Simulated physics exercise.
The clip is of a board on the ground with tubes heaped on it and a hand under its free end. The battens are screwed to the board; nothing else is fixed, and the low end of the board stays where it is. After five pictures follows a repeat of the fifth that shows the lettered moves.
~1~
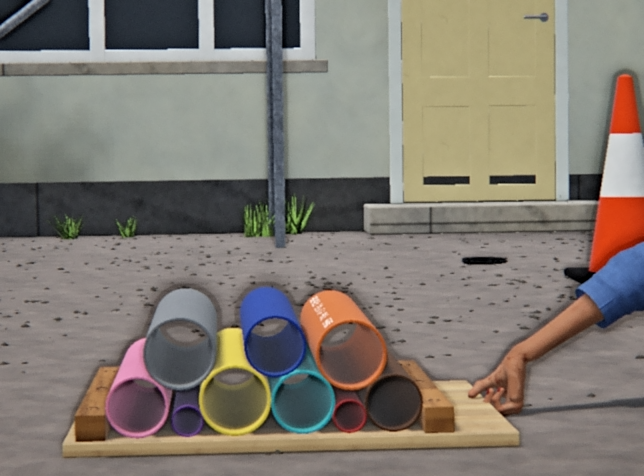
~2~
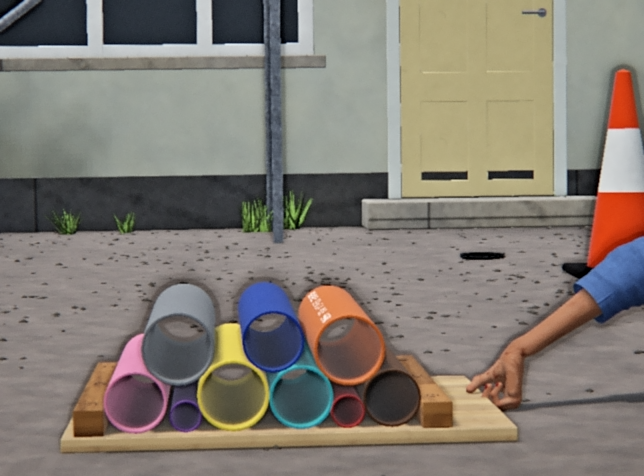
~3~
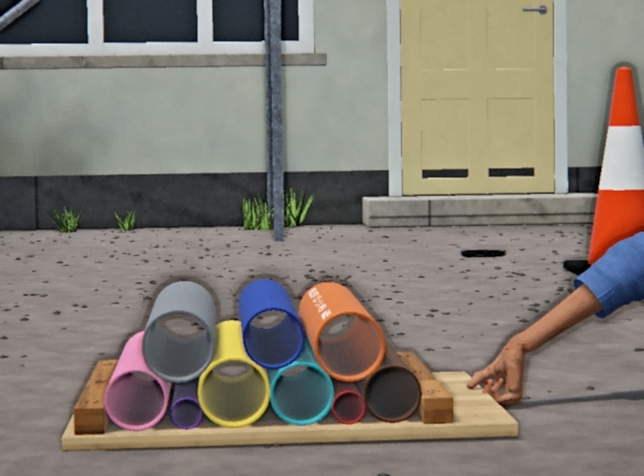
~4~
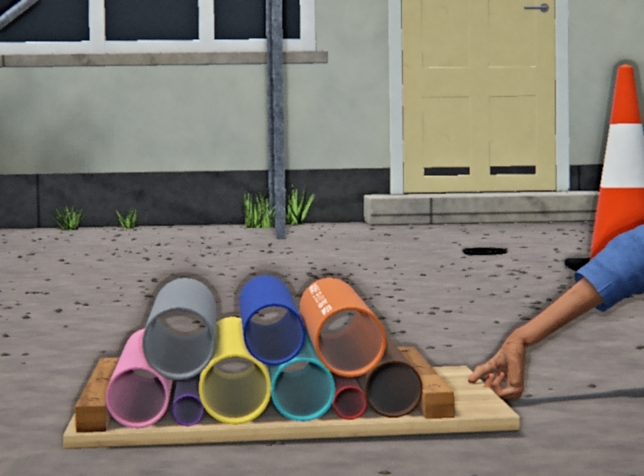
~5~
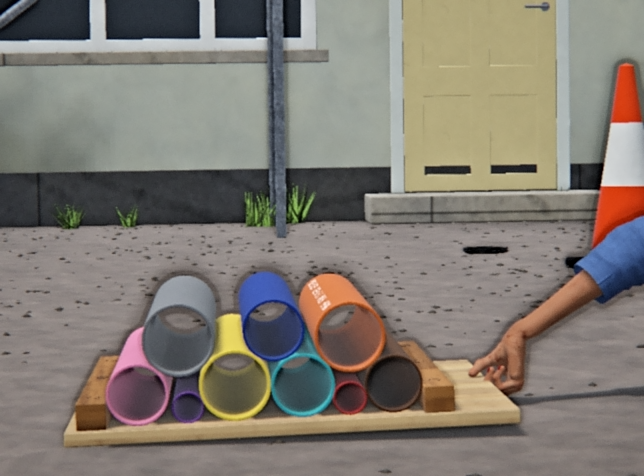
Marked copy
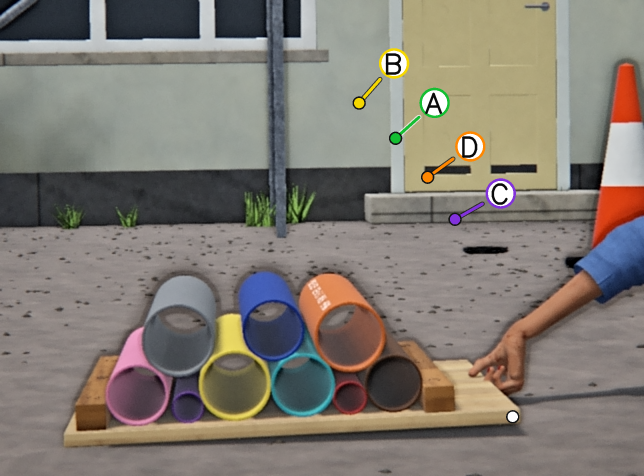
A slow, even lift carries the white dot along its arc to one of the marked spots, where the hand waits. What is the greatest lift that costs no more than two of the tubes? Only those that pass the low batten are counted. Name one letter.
Lift it to A and no more.
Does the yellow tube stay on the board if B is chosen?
Yes.
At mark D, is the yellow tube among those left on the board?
Yes, with D.
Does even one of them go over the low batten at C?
No.
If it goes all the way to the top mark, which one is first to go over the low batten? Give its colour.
The grey one.
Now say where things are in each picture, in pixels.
Turquoise tube (303, 403); red tube (350, 416); brown tube (394, 403), in the first frame.
Brown tube (392, 398); orange tube (350, 350), in the second frame.
Board (285, 395); red tube (349, 408); brown tube (393, 394); yellow tube (234, 392), in the third frame.
Board (286, 391); pink tube (137, 397); purple tube (188, 411), in the fourth frame.
Board (286, 387); pink tube (137, 395); purple tube (188, 408), in the fifth frame.
On the marked copy, A at (396, 139); B at (359, 103); C at (455, 219); D at (428, 177); the white dot at (513, 417).
Following A. Soon after the start, board at 21°.
Later, board at 40°.
In the end, board at 41°, two over the low batten (grey, blue).
As for the rest, B three over the low batten (orange, grey, blue); C none over the low batten; D none over the low batten.
